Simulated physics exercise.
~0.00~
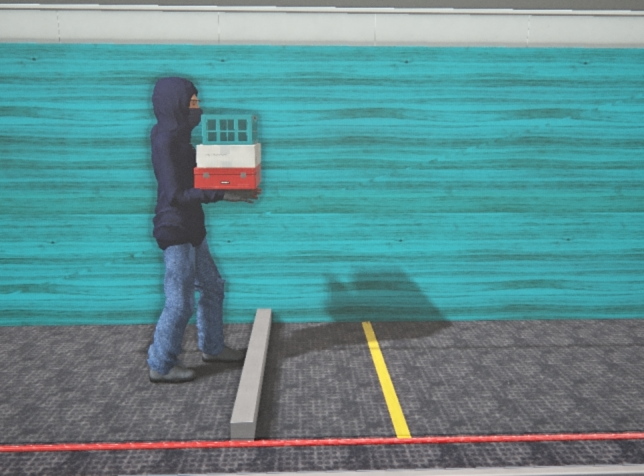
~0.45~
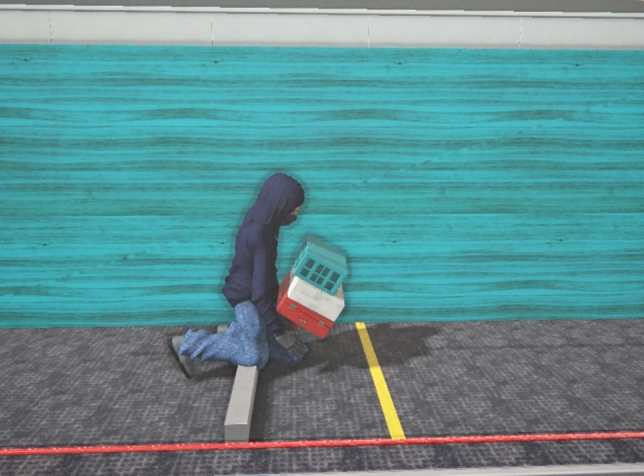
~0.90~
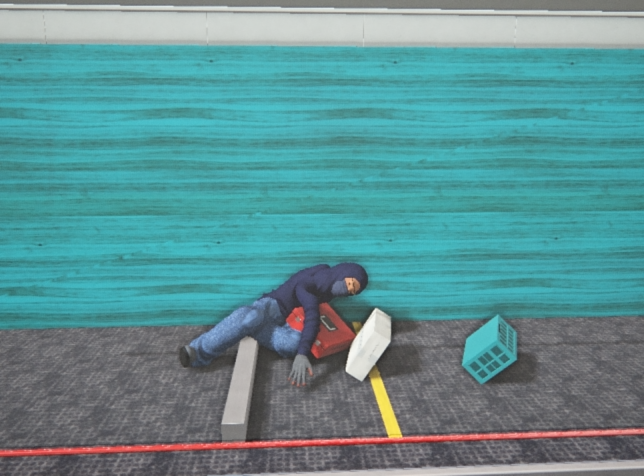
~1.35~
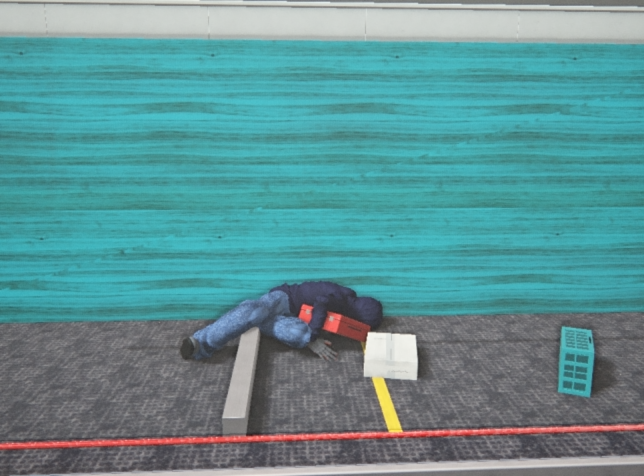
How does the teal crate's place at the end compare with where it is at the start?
At the start the teal crate is on top of the stack in the person's arms, to the left of the yellow line. At the end it is down on the floor at the right, well past the line and apart from the other things.
